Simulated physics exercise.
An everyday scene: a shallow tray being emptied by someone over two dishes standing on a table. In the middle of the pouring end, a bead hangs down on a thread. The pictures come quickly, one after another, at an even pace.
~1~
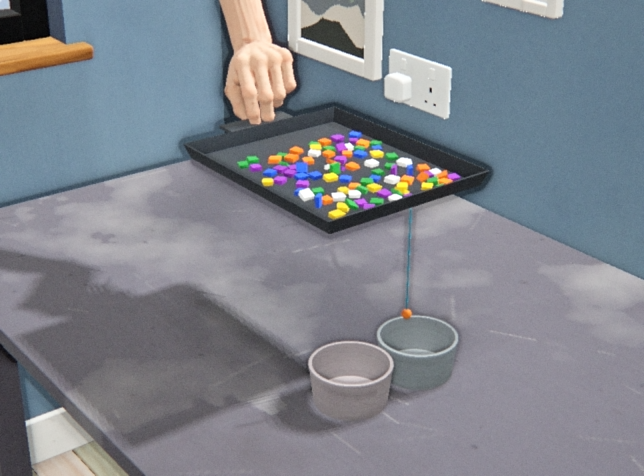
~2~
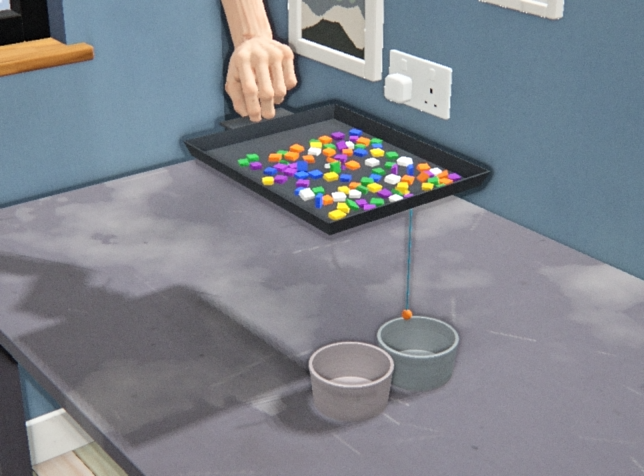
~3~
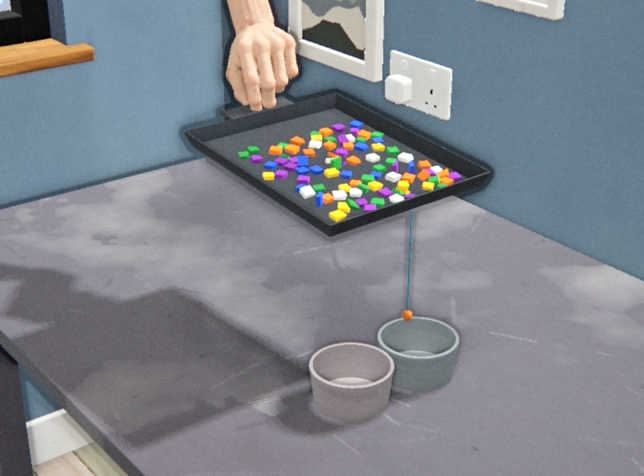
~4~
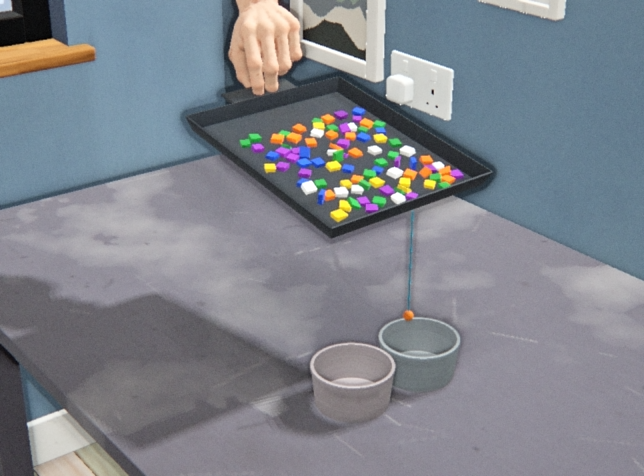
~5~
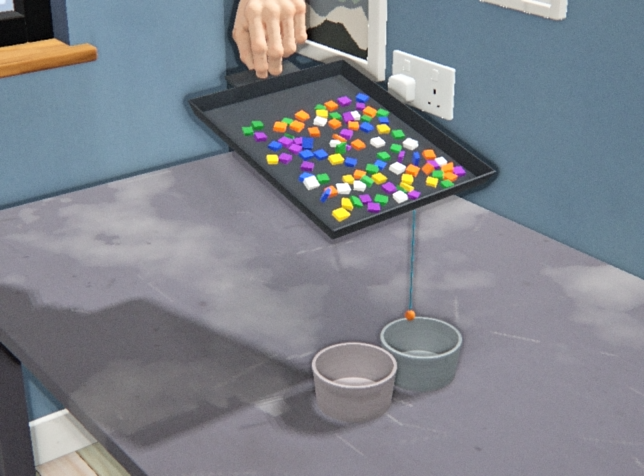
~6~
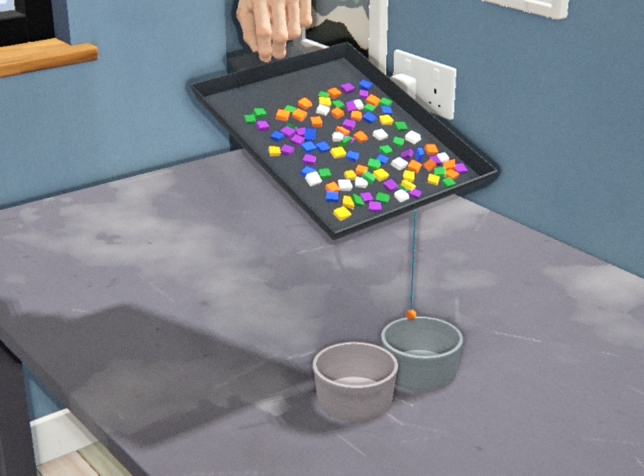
At the start, a hand holds a dark, shallow tray of small colourful pieces level above two round dishes on a grey table, while a bead hangs from its near end on a thread. The hand then steadily raises the far end, tilting the tray slightly, then clearly, toward its lower left corner.
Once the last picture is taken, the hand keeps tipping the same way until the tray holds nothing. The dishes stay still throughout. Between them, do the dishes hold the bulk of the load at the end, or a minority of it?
They hold the bulk.
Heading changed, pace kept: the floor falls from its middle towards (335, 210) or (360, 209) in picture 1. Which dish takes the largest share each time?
Place one gives the leftmost dish, place two gives the leftmost dish.
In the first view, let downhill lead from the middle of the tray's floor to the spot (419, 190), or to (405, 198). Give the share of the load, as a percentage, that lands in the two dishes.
In order: About 10, then 30 percent.
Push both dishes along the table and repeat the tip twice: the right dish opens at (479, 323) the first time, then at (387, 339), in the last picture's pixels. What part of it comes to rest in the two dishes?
It would be roughly 50 per cent, followed by roughly 40 per cent.
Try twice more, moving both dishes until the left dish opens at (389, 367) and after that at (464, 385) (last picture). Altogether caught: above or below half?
The dishes end up with the greater share in the first try and the lesser share in the second.
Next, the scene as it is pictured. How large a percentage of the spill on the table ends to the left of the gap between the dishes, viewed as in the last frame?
That's about 10 per cent of the spill.
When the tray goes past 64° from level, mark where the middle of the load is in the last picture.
Somewhere near pixel (394, 196).
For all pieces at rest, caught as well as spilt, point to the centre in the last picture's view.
(410, 379).
Just after the last frame, tray tipped steeply; almost all on the tray; just a few in the air.
A moment on, tray tipped past a quarter turn; about a tenth on the tray; roughly a quarter in the left dish; roughly a quarter in the right dish; roughly a quarter outside both; roughly a third in the air.
Further on, tray tipped past a quarter turn; roughly a third in the left dish; roughly a quarter in the right dish; roughly a third outside both.
When it is over, tray tipped past a quarter turn; roughly a third in the left dish; roughly a quarter in the right dish; roughly a third outside both.
